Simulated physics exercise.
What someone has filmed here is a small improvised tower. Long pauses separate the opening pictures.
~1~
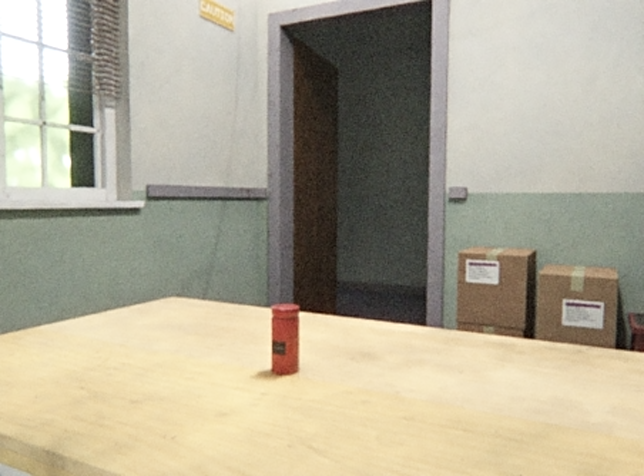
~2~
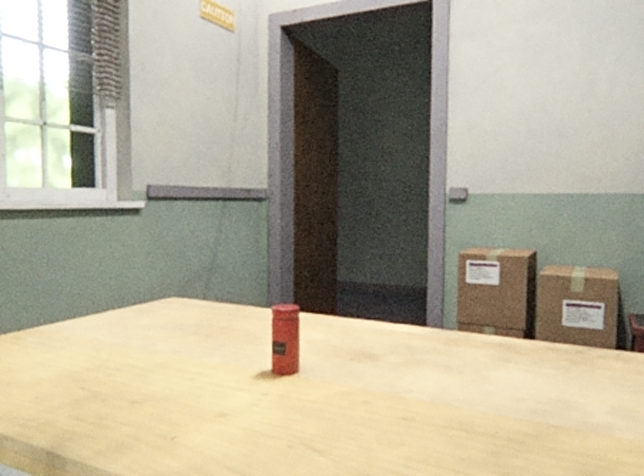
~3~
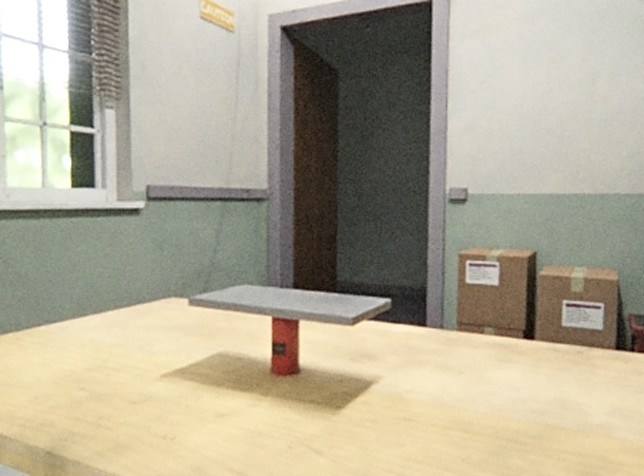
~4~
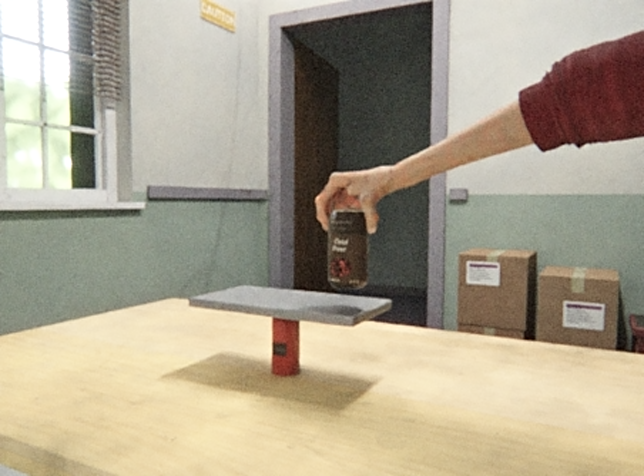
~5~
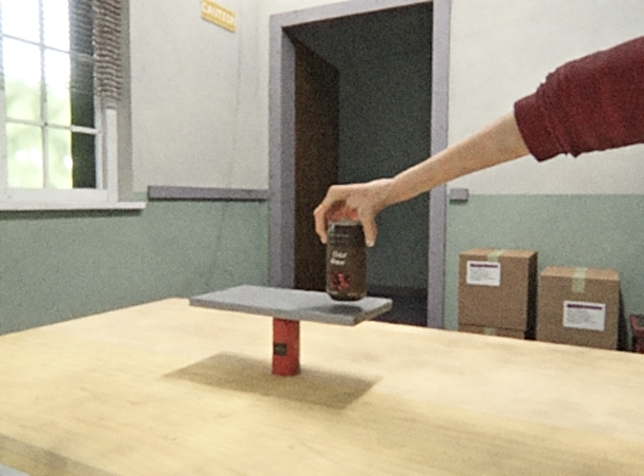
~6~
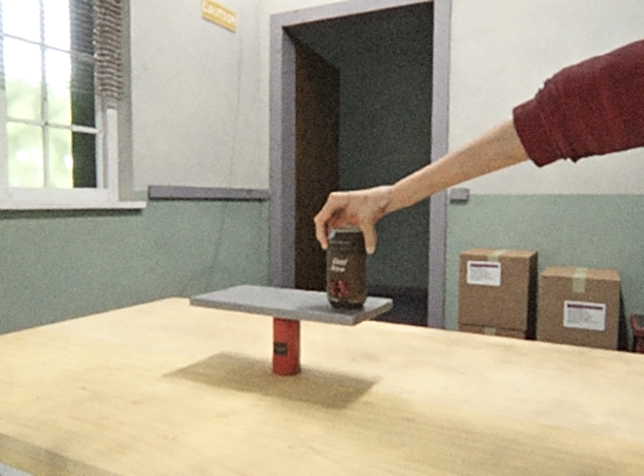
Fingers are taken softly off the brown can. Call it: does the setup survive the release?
It gives way.
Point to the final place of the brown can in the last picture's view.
Roughly pixel (414, 379) in the last picture.
Then, 0.30 s past the last view, brown can now fallen; grey lid rocked 42° from its first pose.
Then, 0.40 s past the last view, grey lid rocked 56° from its first pose.
Then, 0.60 s past the last view, grey lid rocked 34° from its first pose.
Finally, fallen, brown can; down or leaning hard in the stack, grey lid; red shaker still in place. Final places as the last picture's camera would see them, brown can near (414, 379). The stack comes apart.
